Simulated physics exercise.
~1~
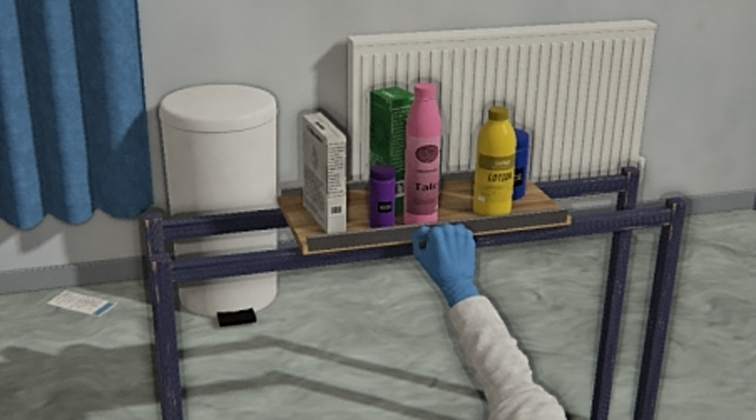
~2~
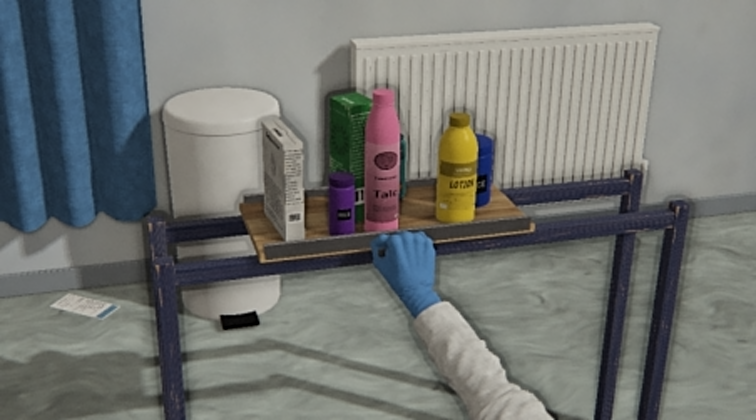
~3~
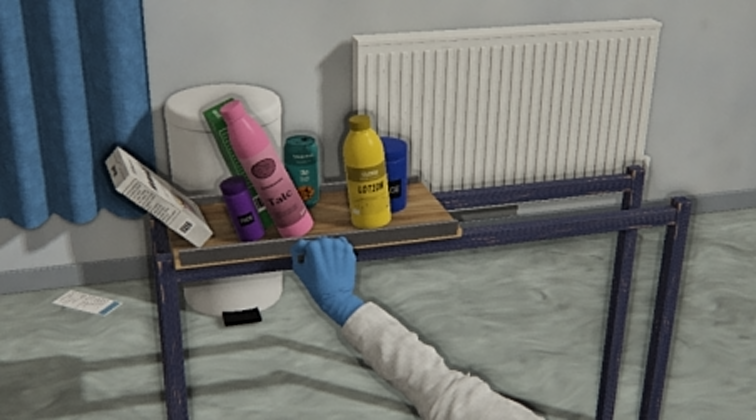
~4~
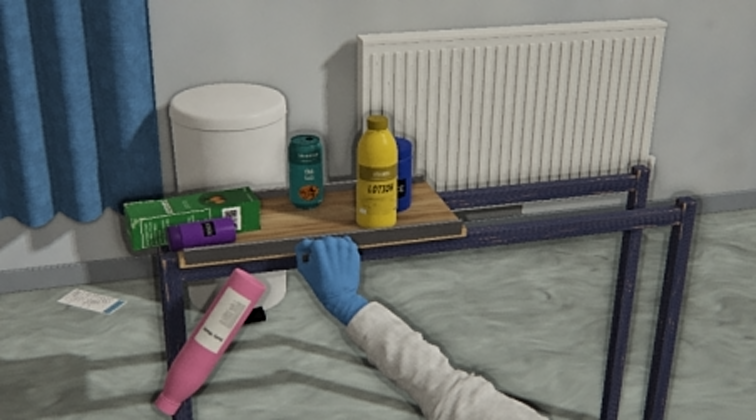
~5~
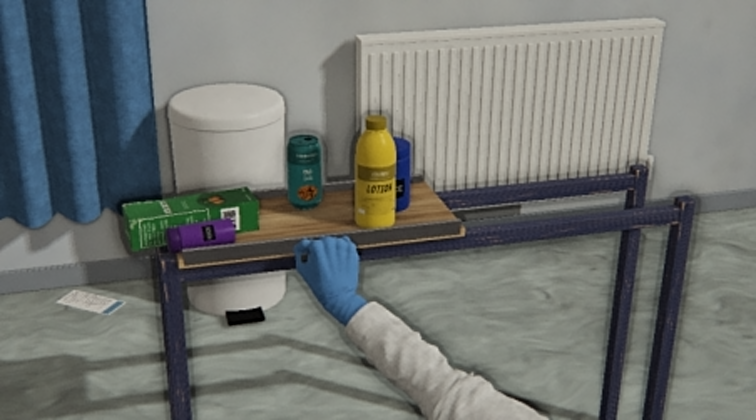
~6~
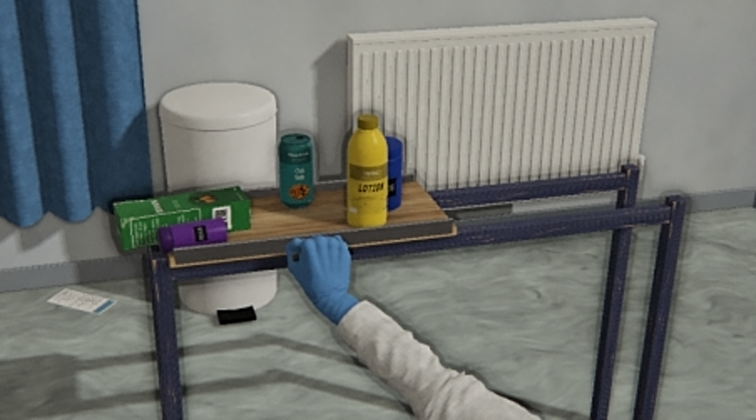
A wooden tray slid left along blue rails, a gloved hand at its front edge, until the bottles and boxes tilted; the white box and pink bottle fell off, the green box and purple container toppled, and the yellow, turquoise and blue containers stayed upright.
